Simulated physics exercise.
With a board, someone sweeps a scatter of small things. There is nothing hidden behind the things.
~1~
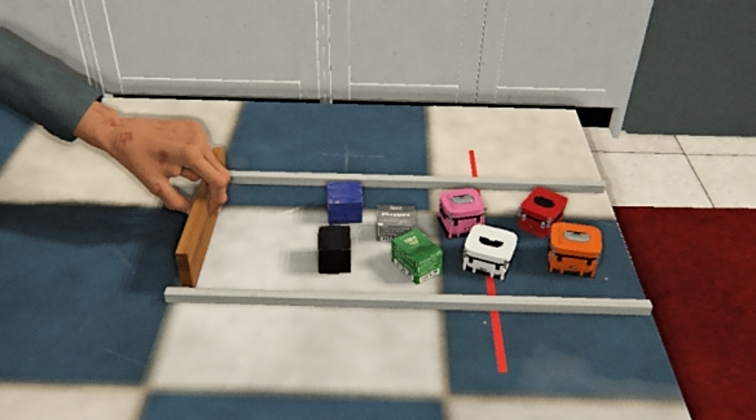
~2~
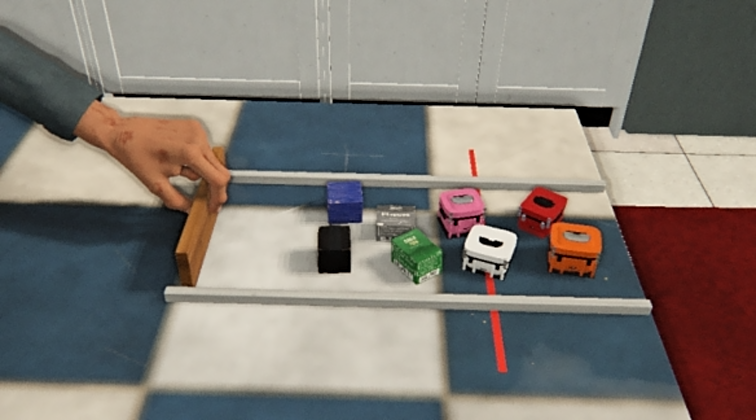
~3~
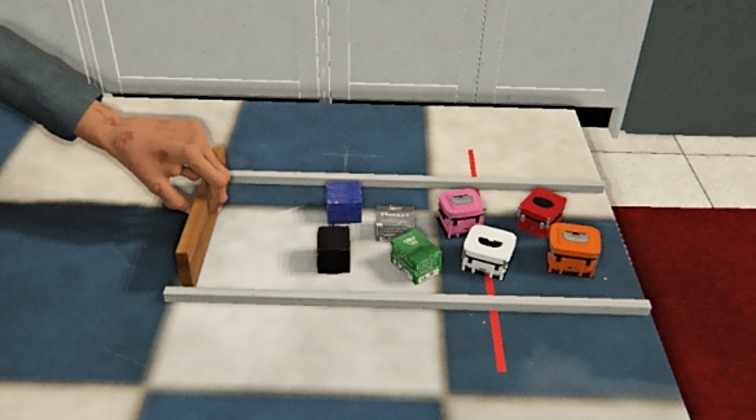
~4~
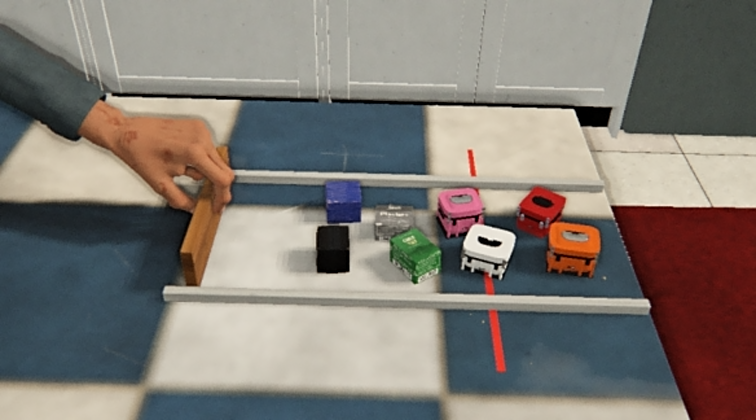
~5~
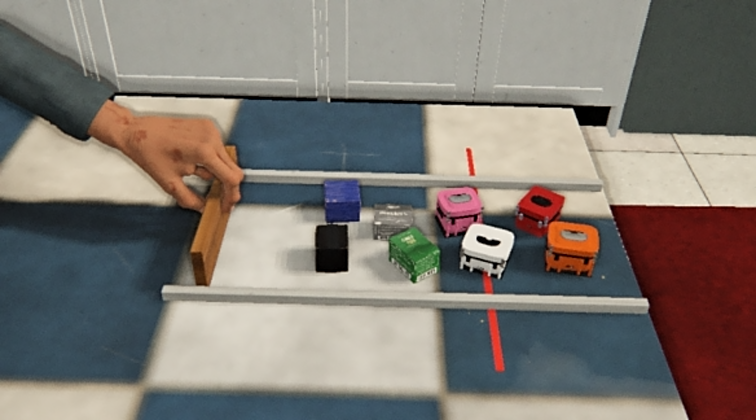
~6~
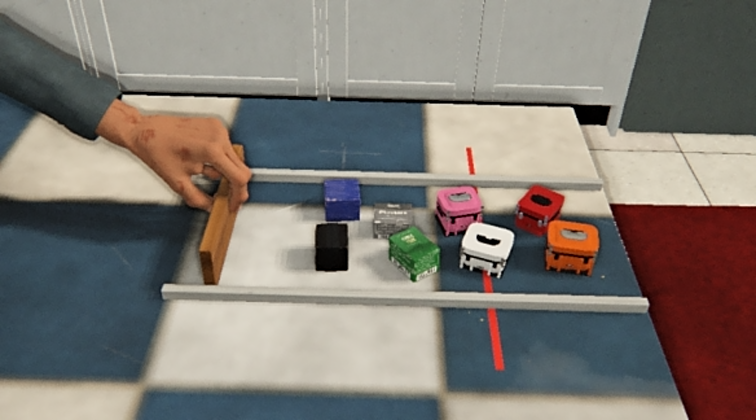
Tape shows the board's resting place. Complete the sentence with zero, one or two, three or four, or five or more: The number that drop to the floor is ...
The number that drop to the floor is zero.
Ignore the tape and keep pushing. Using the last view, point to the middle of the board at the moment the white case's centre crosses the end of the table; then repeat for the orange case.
Middle: Roughly (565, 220); roughly (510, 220).
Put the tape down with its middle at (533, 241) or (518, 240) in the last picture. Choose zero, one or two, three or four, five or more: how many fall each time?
The falls would be one or two; either one or two.
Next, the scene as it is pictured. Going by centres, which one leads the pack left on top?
That would be the orange case.
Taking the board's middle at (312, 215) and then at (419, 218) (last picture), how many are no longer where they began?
I count 0 first and 6 after.
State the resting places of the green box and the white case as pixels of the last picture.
First (540, 275), then (567, 250).
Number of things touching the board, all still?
3 in contact.
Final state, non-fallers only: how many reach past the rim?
Things overhanging at the end: 1.
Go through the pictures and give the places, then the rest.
In the first picture, orange case (574, 250); red case (542, 213); white case (490, 252); board (205, 215); tape (484, 241).
In the second picture, red case (542, 213); blue block (345, 202).
In the third picture, white case (489, 253); green box (416, 256).
In the fourth picture, orange case (572, 249); pink case (460, 212).
In the fifth picture, red case (539, 212); black box (332, 248).
In the sixth picture, orange case (571, 247); red case (539, 211); white case (487, 250); board (225, 212); tape (482, 239).
Early on, none off yet; orange case at rest near (571, 247); red case at rest near (539, 211); white case at rest near (487, 250).
A while later, none off yet; orange case travelled a little near (584, 246); red case travelled a little near (552, 209); white case travelled about its own width near (534, 249).
Finally, the number that fall off is zero.
